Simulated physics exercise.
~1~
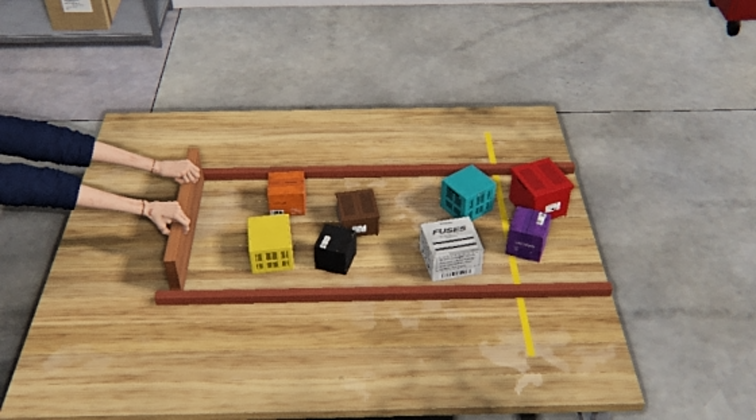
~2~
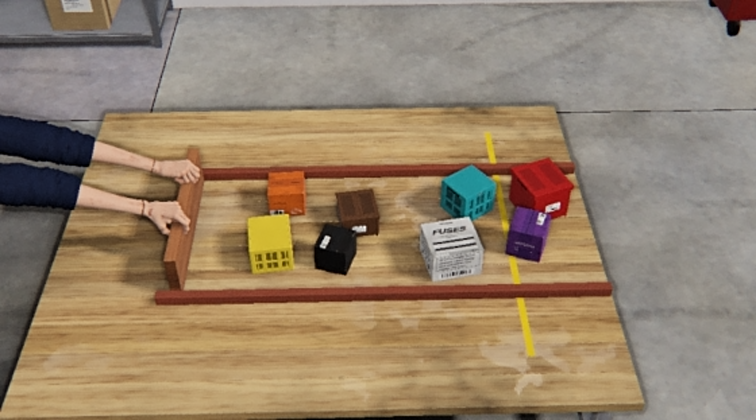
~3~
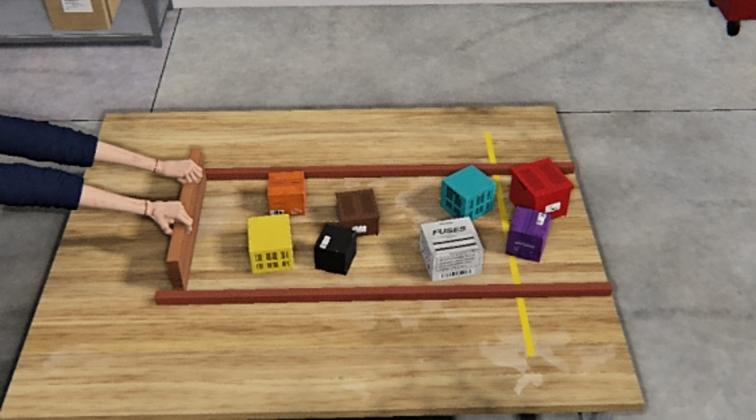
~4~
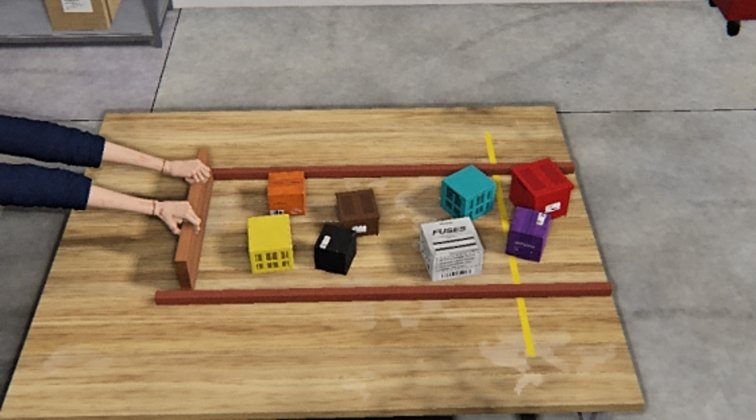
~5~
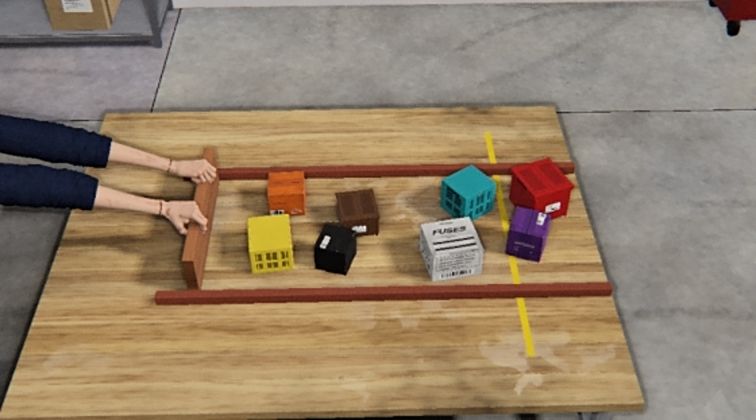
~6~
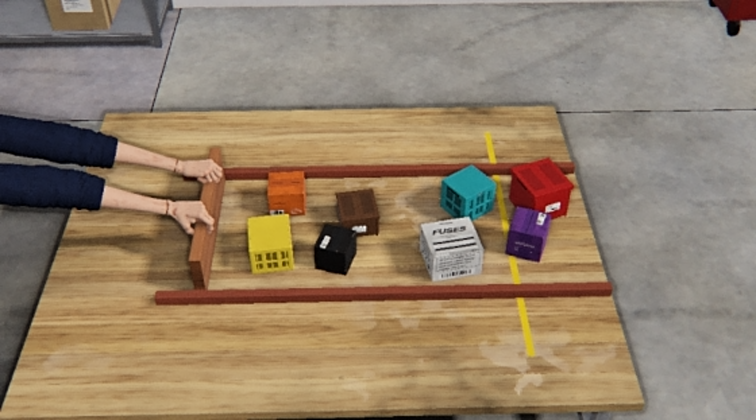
Two hands slid a wooden plank slightly to the right between two rails on a table, toward several colorful boxes, which stayed still, some of them near a yellow tape line.
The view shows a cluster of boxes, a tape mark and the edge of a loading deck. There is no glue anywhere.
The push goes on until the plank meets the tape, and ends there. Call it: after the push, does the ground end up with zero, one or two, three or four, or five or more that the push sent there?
The ground ends up with three or four.
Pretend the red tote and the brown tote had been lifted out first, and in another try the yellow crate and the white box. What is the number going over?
Falls come to 2 the first time and 1 the other time.
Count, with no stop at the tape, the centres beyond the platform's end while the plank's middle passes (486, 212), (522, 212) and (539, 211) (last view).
Respectively 2, 4 and 6.
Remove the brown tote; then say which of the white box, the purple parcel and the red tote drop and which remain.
White box drops; purple parcel drops; red tote drops.
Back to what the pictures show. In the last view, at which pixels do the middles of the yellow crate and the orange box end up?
The first near (532, 240), the second near (519, 190).
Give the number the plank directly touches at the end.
That comes to 2.
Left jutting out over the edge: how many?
The number overhanging is 0.
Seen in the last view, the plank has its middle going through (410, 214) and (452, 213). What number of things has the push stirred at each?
That makes 8 at the first spot and 8 at the second.
Soon after, none off yet; red tote at rest near (539, 193); purple parcel at rest near (528, 235); turquoise crate at rest near (468, 195).
In the end, the number that fall off is three or four; gone, white box, turquoise crate, purple parcel and red tote.
